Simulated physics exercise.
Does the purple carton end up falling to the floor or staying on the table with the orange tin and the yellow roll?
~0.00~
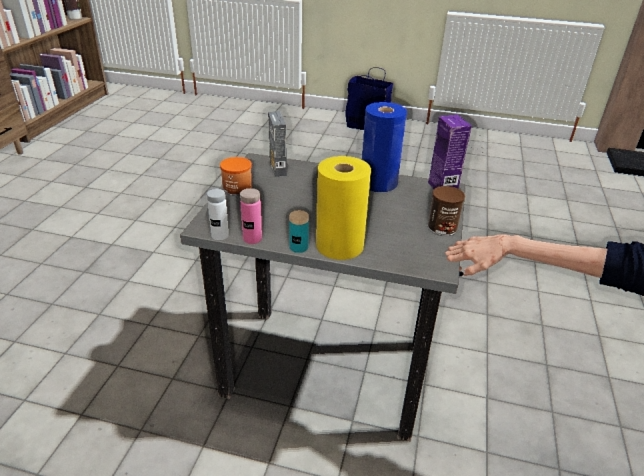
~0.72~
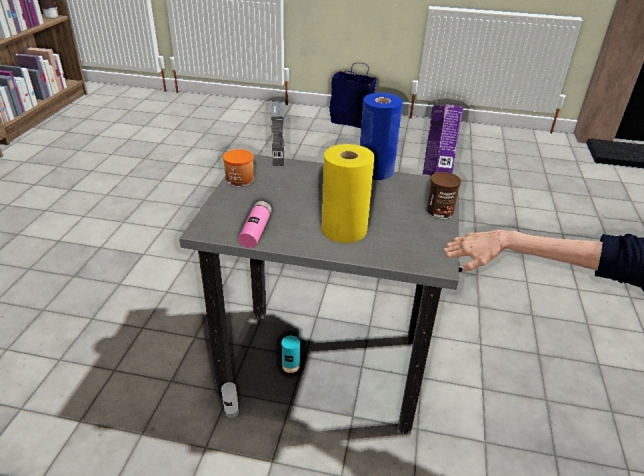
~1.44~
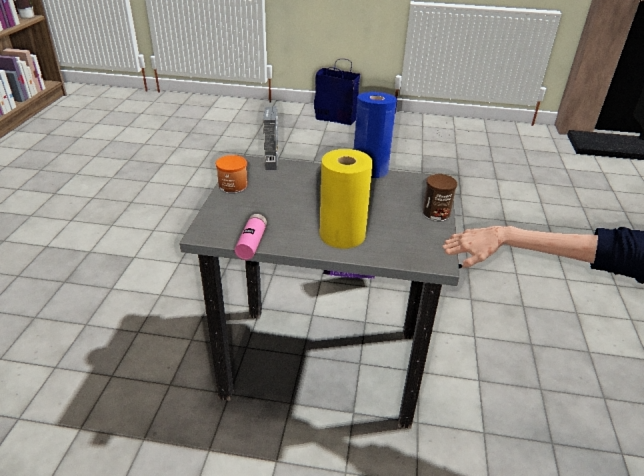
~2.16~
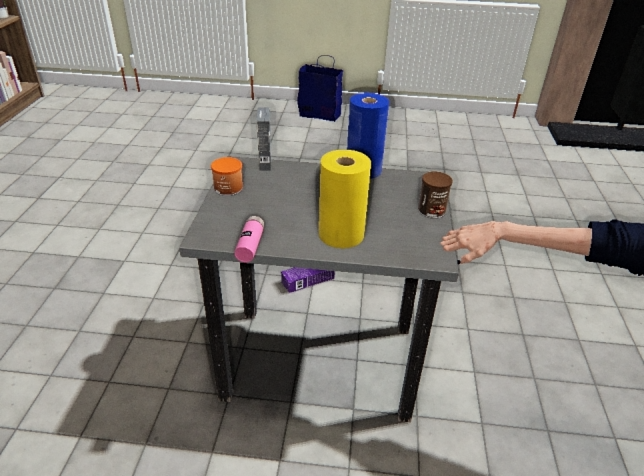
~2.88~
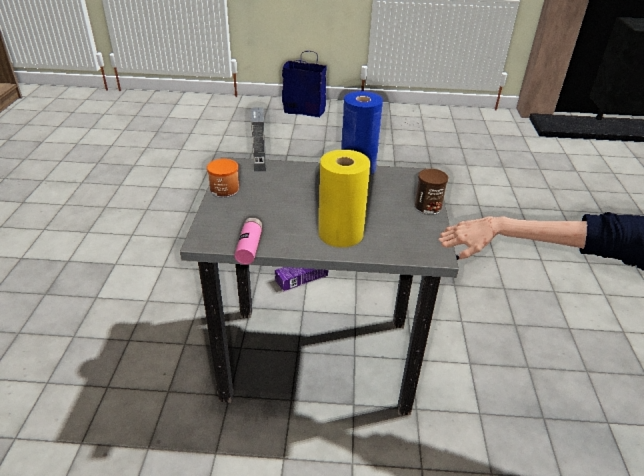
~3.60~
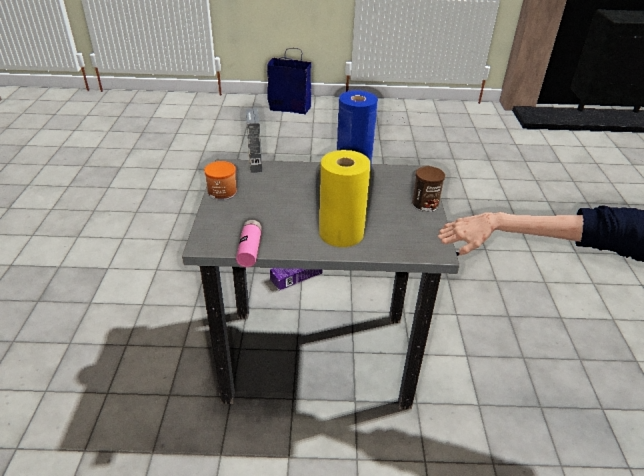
The purple carton drops to the floor, while the orange tin and the yellow roll are still on the table.
